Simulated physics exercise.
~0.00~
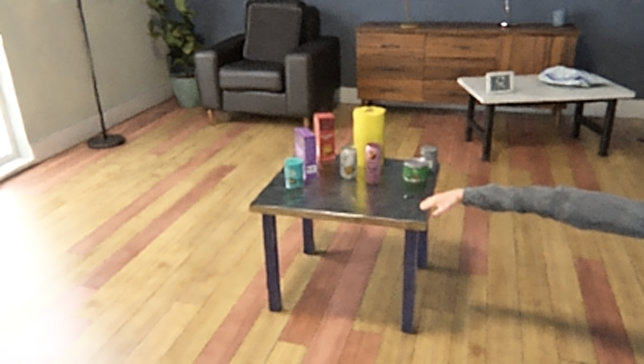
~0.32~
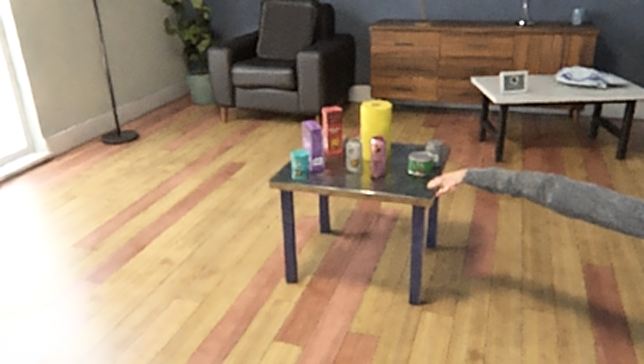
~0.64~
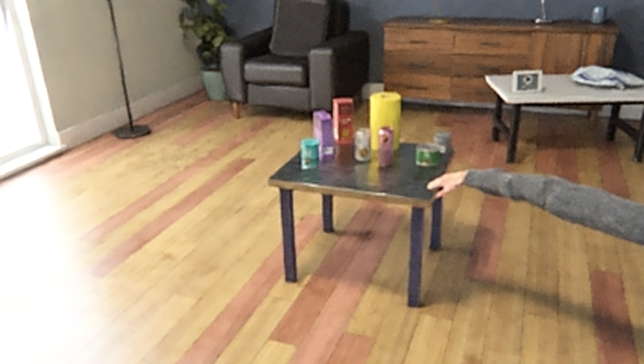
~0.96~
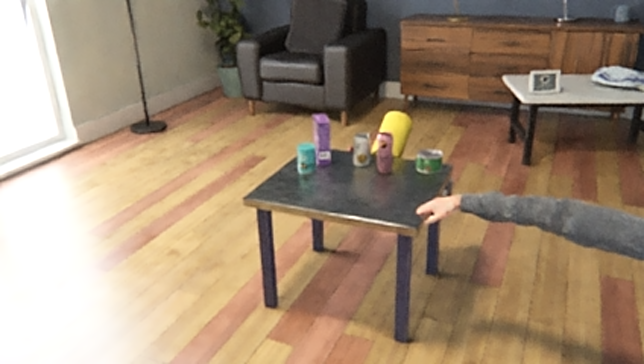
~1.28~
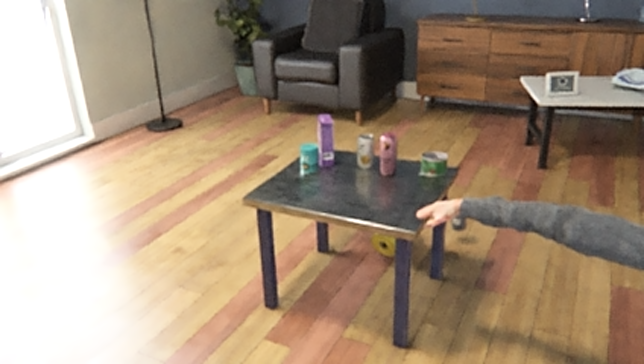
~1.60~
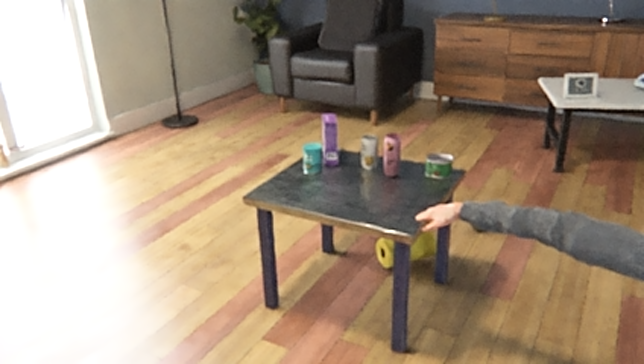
A small dark-topped side table crowded with colourful containers stands on a wooden floor in a living room, viewed from slightly above, with a grey-sleeved hand at its right edge. A turquoise tin and purple packet stand on the left, a red carton and yellow roll behind, and white, pink, green and grey containers towards the right. The table shifts away, then jerks back towards us. The yellow roll tips over, and the red carton and grey jar leave the top. The roll drops to the floor behind the table, while the turquoise, purple, white, pink and green items remain upright on top.
